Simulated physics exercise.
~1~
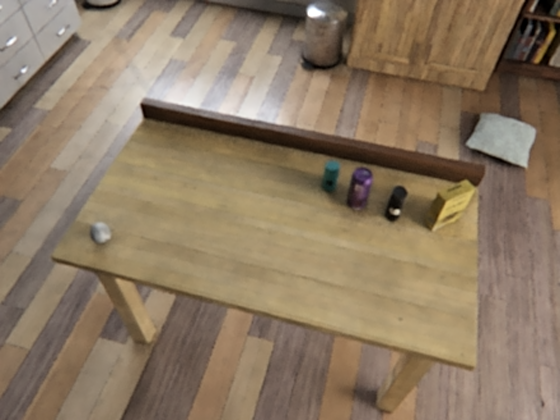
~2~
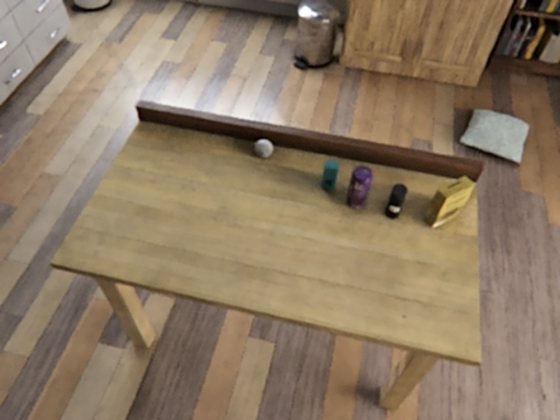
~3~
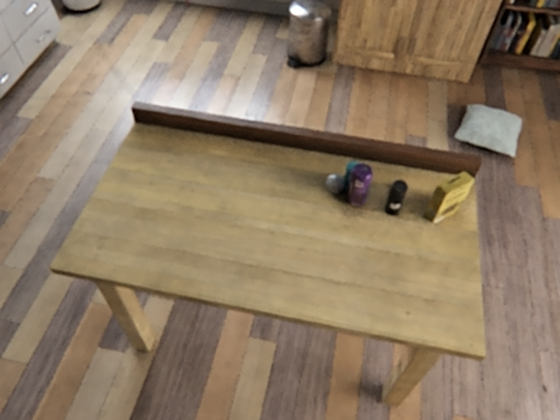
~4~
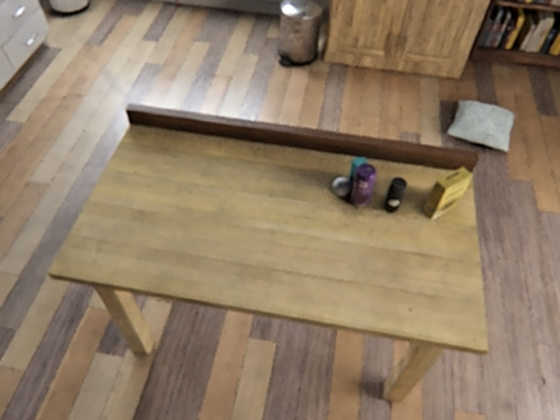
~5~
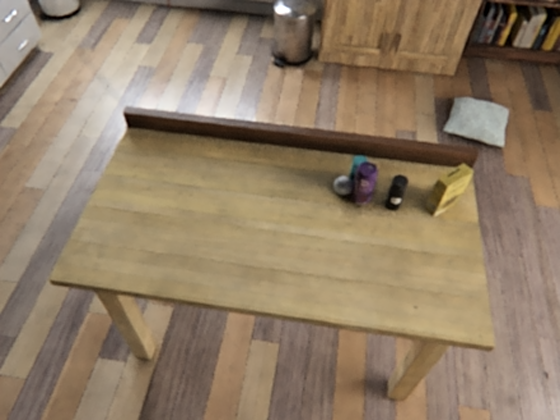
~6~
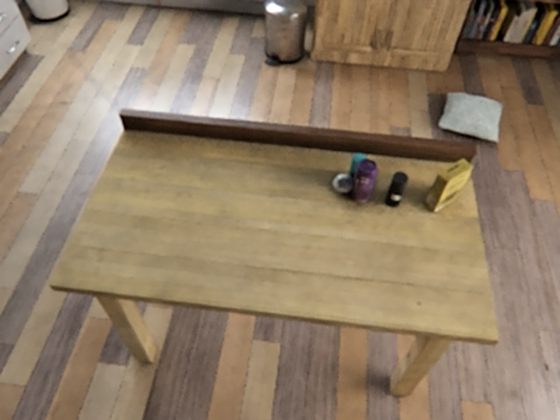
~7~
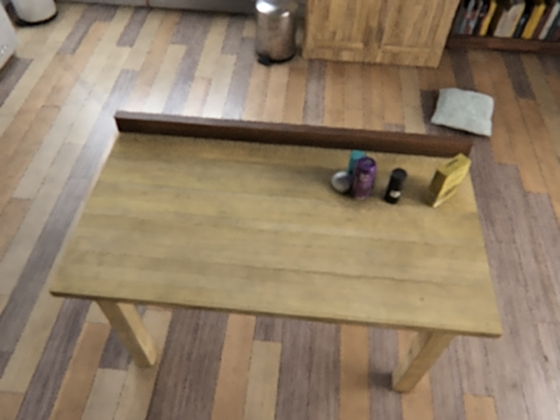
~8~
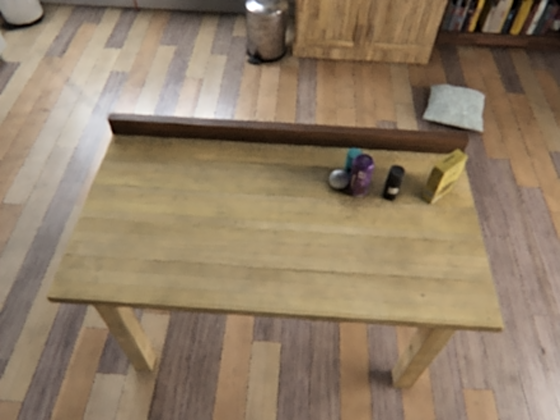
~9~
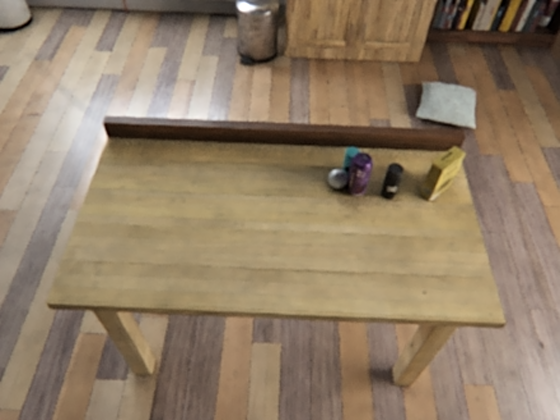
On a wooden table, a white ball rolling to the far ledge, rebounding into a turquoise shaker and nudging it, still upright.
